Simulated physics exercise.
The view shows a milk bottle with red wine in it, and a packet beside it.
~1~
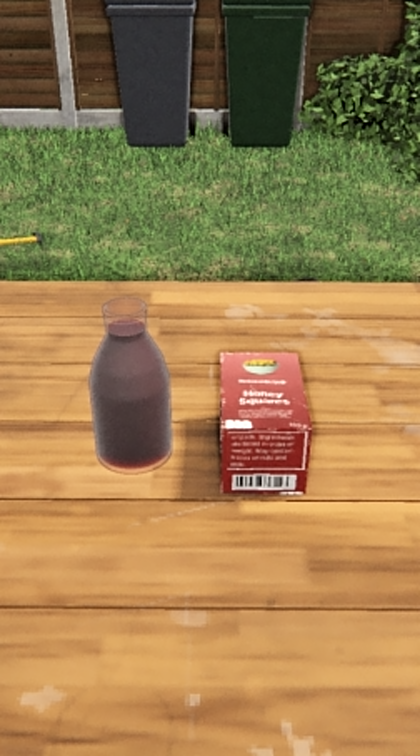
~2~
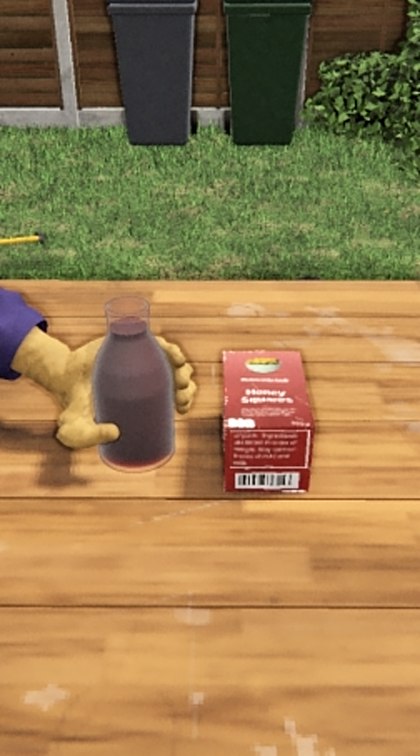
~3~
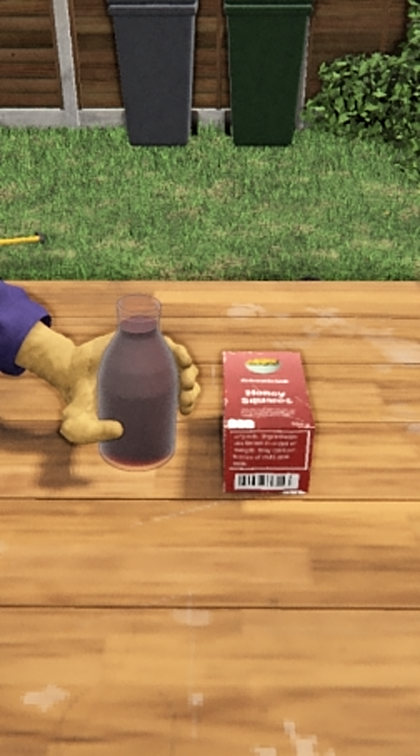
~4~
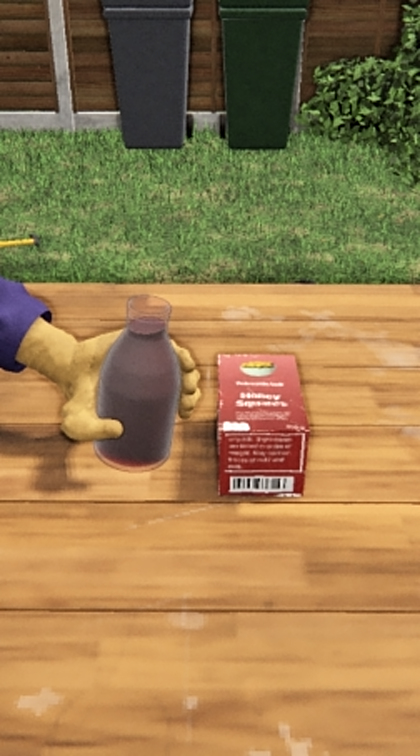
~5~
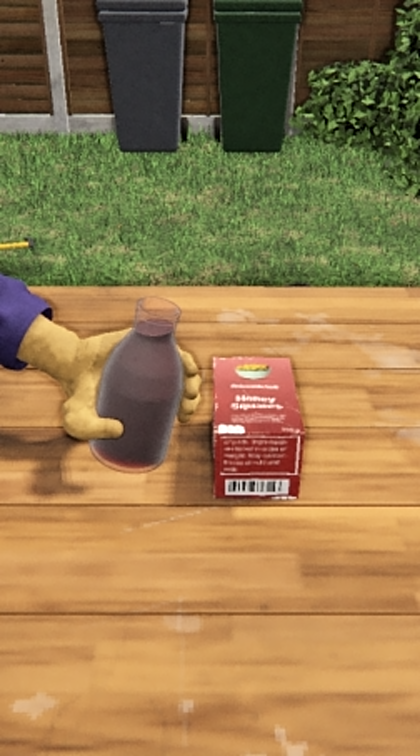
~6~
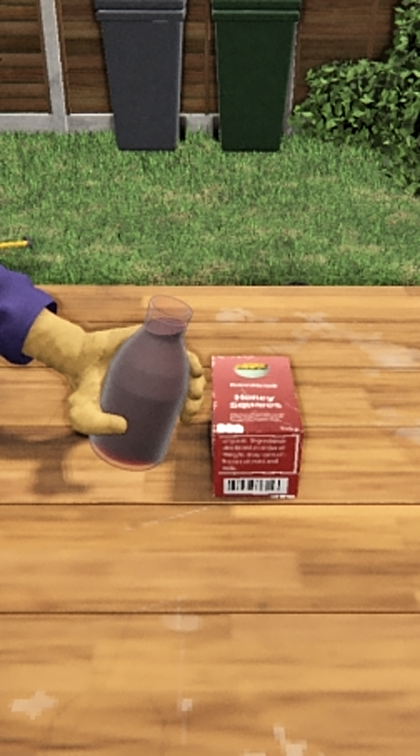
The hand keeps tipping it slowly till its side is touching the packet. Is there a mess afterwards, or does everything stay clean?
Afterwards: No mess.
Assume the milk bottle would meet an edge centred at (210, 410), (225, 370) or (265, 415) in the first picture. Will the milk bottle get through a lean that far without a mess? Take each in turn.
First try contents stay put, second contents stay put, third contents get out.
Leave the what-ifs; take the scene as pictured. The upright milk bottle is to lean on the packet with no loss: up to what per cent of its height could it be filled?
Roughly 95 percent of its height.
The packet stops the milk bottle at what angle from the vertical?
It ends up leaning roughly 30° from upright.
Next, the milk bottle leans by about 25°; its rim is dry.
After that, the milk bottle leans by about 30°; its rim is dry.
Finally, the milk bottle leans by about 30°, against the packet; its rim is dry.
